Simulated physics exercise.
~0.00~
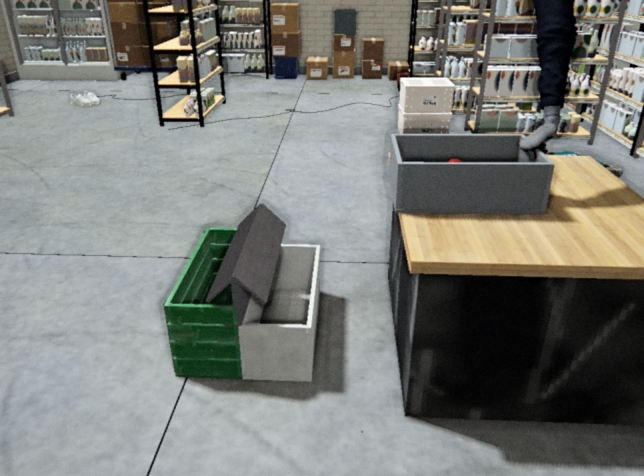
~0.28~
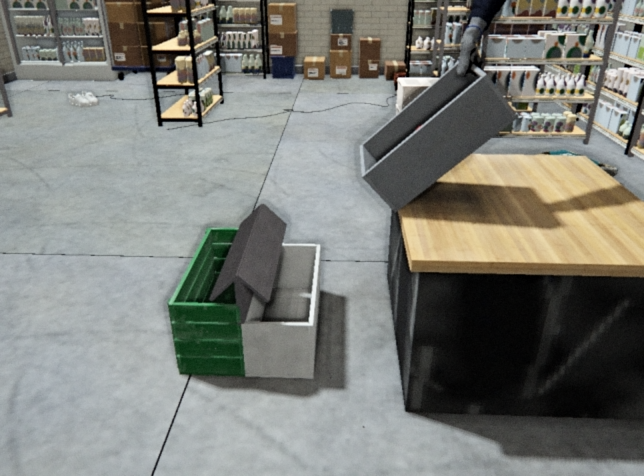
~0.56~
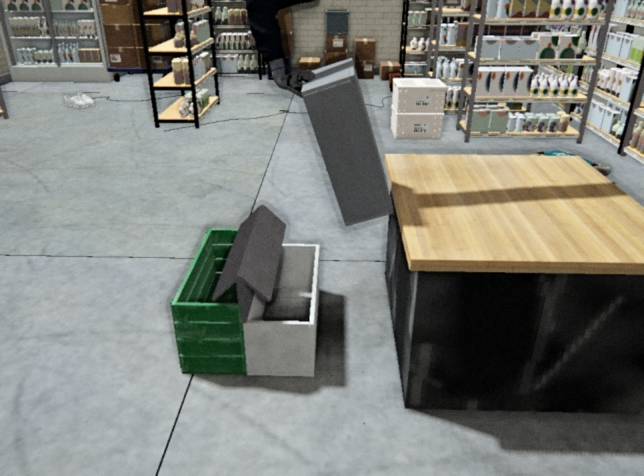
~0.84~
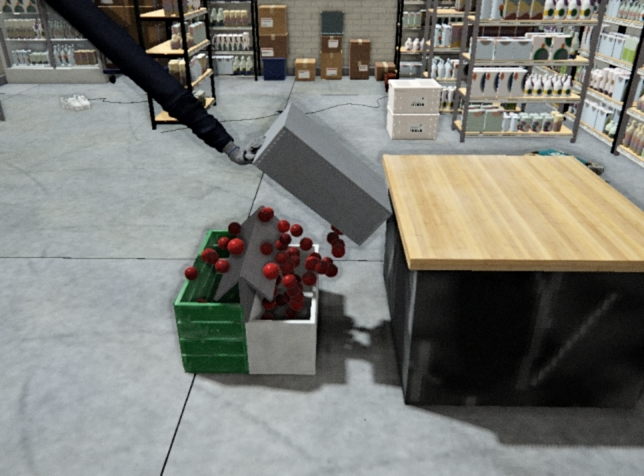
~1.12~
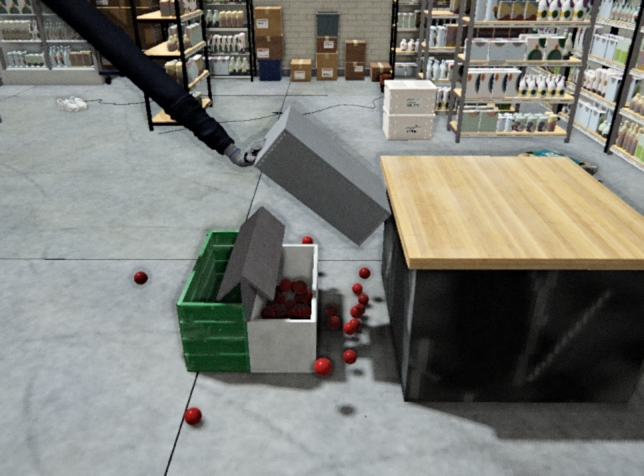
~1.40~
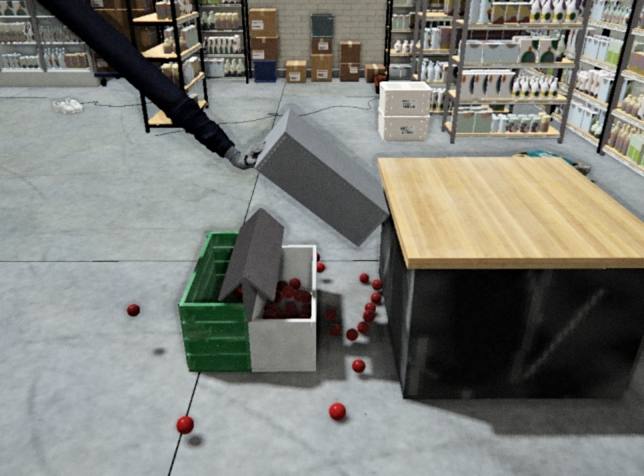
A robotic arm tips a grey box, spilling red apples into two boxes and across the floor.
